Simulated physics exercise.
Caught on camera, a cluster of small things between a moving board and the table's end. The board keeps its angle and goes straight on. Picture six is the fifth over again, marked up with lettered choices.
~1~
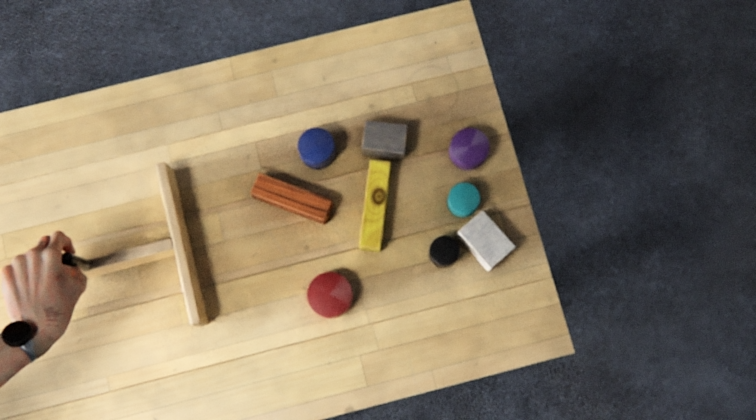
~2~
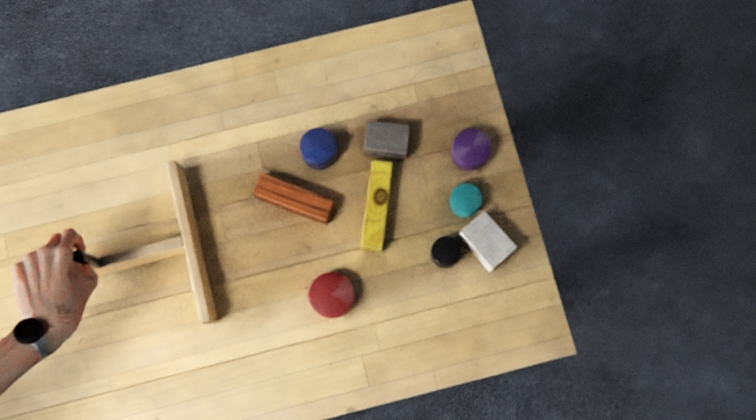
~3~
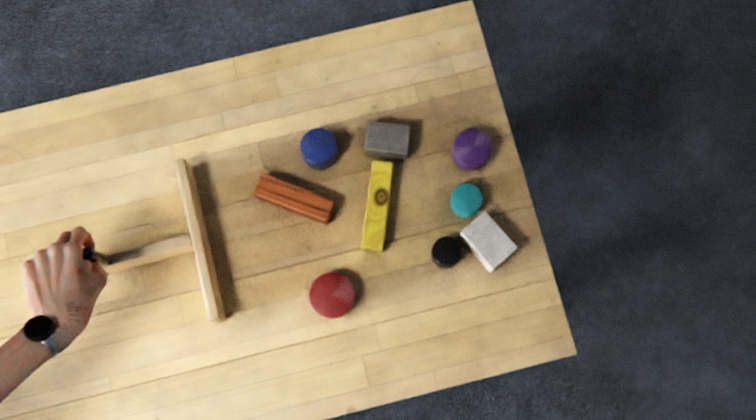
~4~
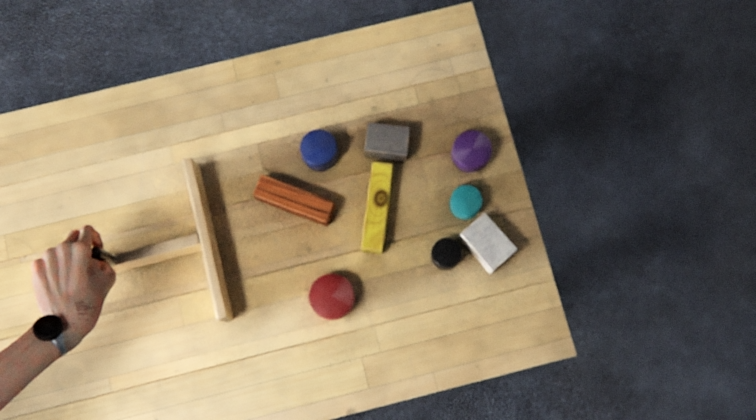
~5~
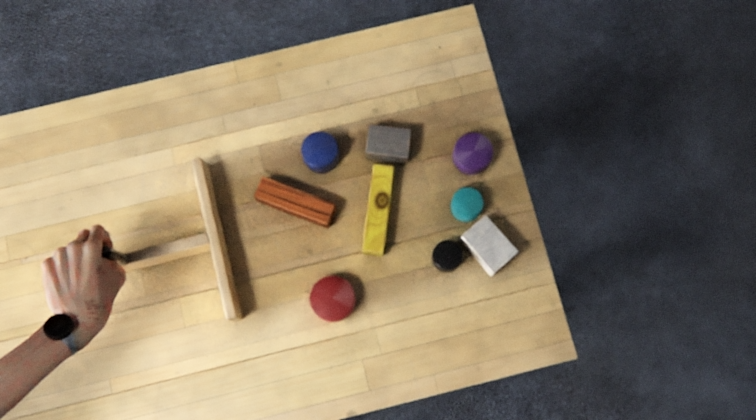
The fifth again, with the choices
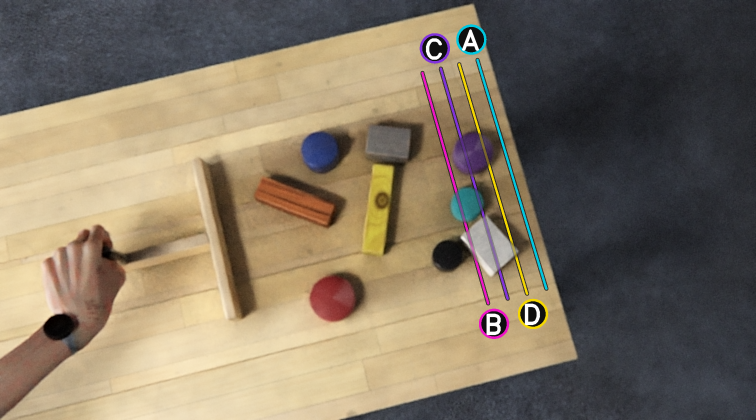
A hand slides a wooden board slowly right toward the colourful blocks and round pieces.
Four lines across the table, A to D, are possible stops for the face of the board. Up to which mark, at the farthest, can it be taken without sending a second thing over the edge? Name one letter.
No second one falls up to B.
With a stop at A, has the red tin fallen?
No.
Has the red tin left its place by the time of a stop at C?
Yes.
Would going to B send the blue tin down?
No.
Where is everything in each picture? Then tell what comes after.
In the first frame, white block (485, 241); orange stick (292, 199); board (177, 242).
In the second frame, board (187, 240); purple tin (471, 150).
In the third frame, board (196, 238); yellow stick (378, 207).
In the fourth frame, board (204, 237); grey block (387, 142).
In the fifth frame, board (213, 237); white block (489, 246); orange stick (295, 203); blue tin (321, 153).
On the marked copy, A at (511, 171); B at (454, 185); C at (473, 180); D at (492, 176).
With B. Early on, board (300, 215); red tin (349, 297); yellow stick (385, 211).
Further on, board (386, 194); grey block (432, 141); red tin (409, 301).
At the end, board (452, 178); purple tin (520, 160); turquoise tin (521, 194); none fallen.
As for the rest, A drops eight; C drops three; D drops five.
